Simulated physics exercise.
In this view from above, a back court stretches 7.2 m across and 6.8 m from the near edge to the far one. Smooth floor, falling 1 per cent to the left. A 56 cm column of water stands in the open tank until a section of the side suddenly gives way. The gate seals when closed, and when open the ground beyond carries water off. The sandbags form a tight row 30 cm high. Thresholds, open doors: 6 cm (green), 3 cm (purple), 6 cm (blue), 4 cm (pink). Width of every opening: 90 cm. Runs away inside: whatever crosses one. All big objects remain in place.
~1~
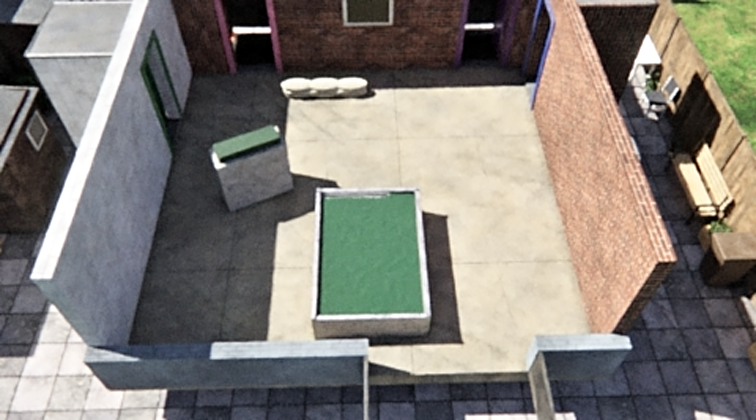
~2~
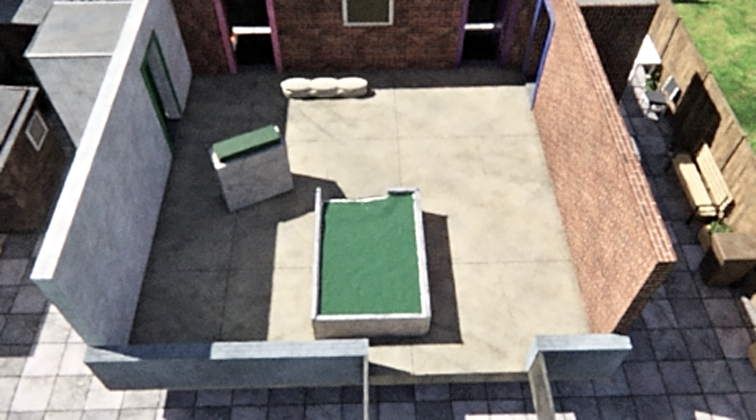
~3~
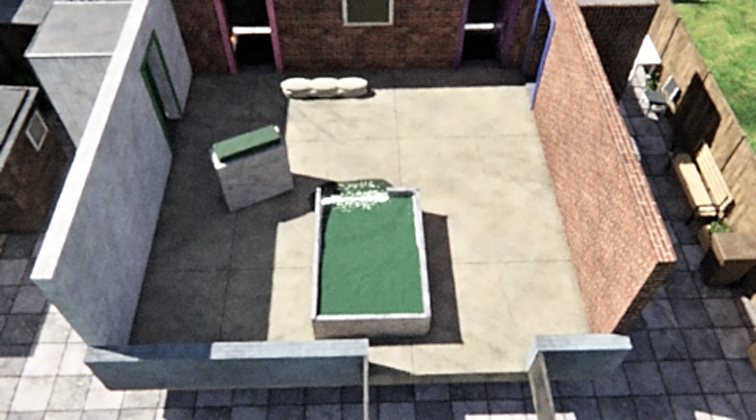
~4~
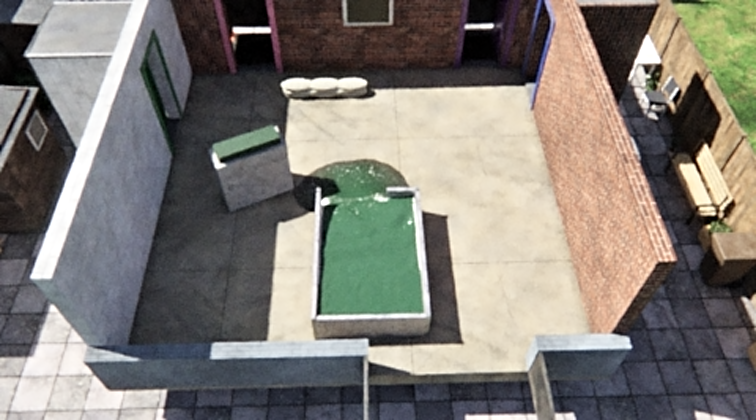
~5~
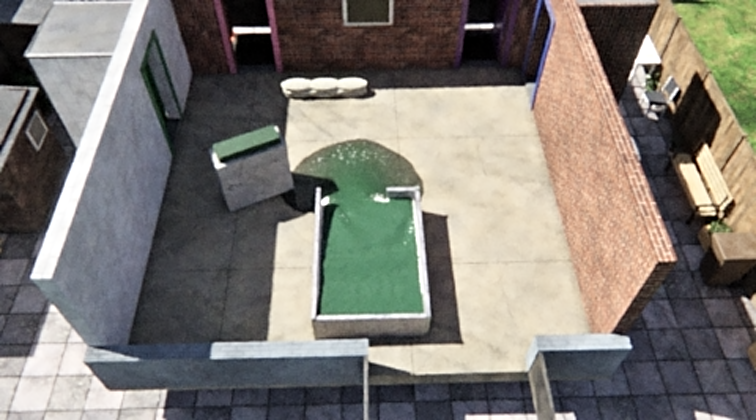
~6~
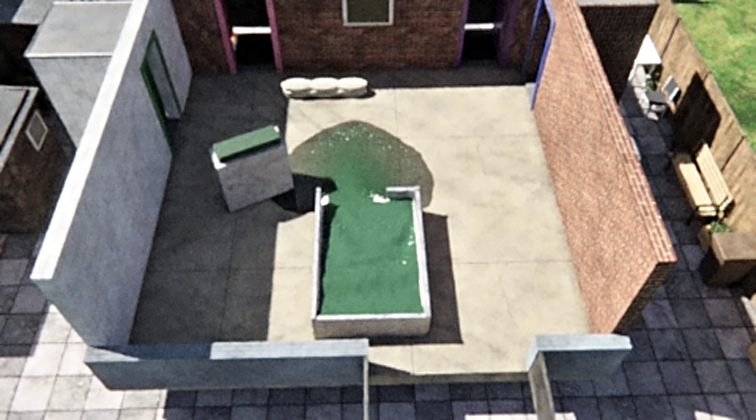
Seen from high above, a walled back court with a pale floor holds an open tank of green water near its front. A smaller pale block with a green top stands to the left, a row of whitish rounded shapes lies by the far brick wall, and another brick wall runs along the right. Water pours through the tank's far side, foaming, then fans across the floor in a widening dark green sheet, while the camera stays still.
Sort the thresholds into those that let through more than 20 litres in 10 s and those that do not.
Sorted: Green door lets more through; purple door lets more through; blue door lets more through; pink door lets more through.
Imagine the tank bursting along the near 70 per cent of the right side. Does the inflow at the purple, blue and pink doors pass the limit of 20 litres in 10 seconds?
Door by door - purple: Out of bounds, blue: Within bounds, pink: Within bounds.
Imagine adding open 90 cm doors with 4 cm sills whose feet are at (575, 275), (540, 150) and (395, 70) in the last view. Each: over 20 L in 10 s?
In that order: Not over, under, past it.
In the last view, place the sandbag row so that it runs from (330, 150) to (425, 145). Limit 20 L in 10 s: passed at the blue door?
Outcome - blue: Pass.
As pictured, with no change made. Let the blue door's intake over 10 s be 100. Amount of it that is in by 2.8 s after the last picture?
Share: ~ 0 %.
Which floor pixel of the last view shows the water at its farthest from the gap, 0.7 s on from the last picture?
I'd put it near pixel (381, 75) of the last picture.
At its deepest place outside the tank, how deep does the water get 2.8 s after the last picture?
It gets to some 24 cm.
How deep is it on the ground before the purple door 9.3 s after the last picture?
It comes to near 5.5 cm.
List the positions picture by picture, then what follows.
In the first frame, still water, 56 cm deep, in the open tank at (369, 251).
In the second frame, water pours out on the open tank's far side and has run 0.6 m, to a hidden place; typically 10 cm deep outside, 56 cm at the open tank's back.
In the third frame, water pours out on the open tank's far side and has run 0.9 m, to (383, 183); typically 9 cm deep outside, 56 cm at the open tank's back.
In the fourth frame, the front is at (370, 162), 1.3 m from the gap on the open tank's far side; 1.9 m2 of floor is under water; 56 cm left at the back of the open tank.
In the fifth frame, water pours out on the open tank's far side and has run 1.8 m, to (363, 142); typically 5 cm deep outside, 56 cm at the open tank's back.
In the sixth frame, the front is at (351, 124), 2.3 m from the gap on the open tank's far side; 4.3 m2 of floor is under water; 56 cm left at the back of the open tank.
Then, 0.7 s after the last picture water covers 20 % of the floor and is deepest (30 cm) near (348, 204); green door not reached, purple door not reached, blue door not reached, pink door not reached.
Then, 1.5 s after the last picture water covers 30 % of the floor and is deepest (26 cm) near (331, 104); green door not reached, purple door not reached, blue door not reached, pink door 4 cm at the sill, 0 L in.
Then, 2.8 s after the last picture water covers 40 % of the floor and is deepest (24 cm) near (186, 102); green door 5 cm at the sill, 0 L in, purple door 8 cm at the sill, 4 L in, blue door 6 cm at the sill, 0 L in, pink door 6 cm at the sill, 23 L in.
Then, 5.3 s after the last picture water covers 60 % of the floor and is deepest (13 cm) near (175, 151); green door 12 cm at the sill, 33 L in, purple door 6 cm at the sill, 26 L in, blue door 10 cm at the sill, 38 L in, pink door 11 cm at the sill, 87 L in.
Then, 9.3 s after the last picture water covers 90 % of the floor and is deepest (10 cm) near (179, 132); green door 9 cm at the sill, 79 L in, purple door 5 cm at the sill, 56 L in, blue door 4 cm at the sill, 47 L in, pink door 8 cm at the sill, 144 L in.
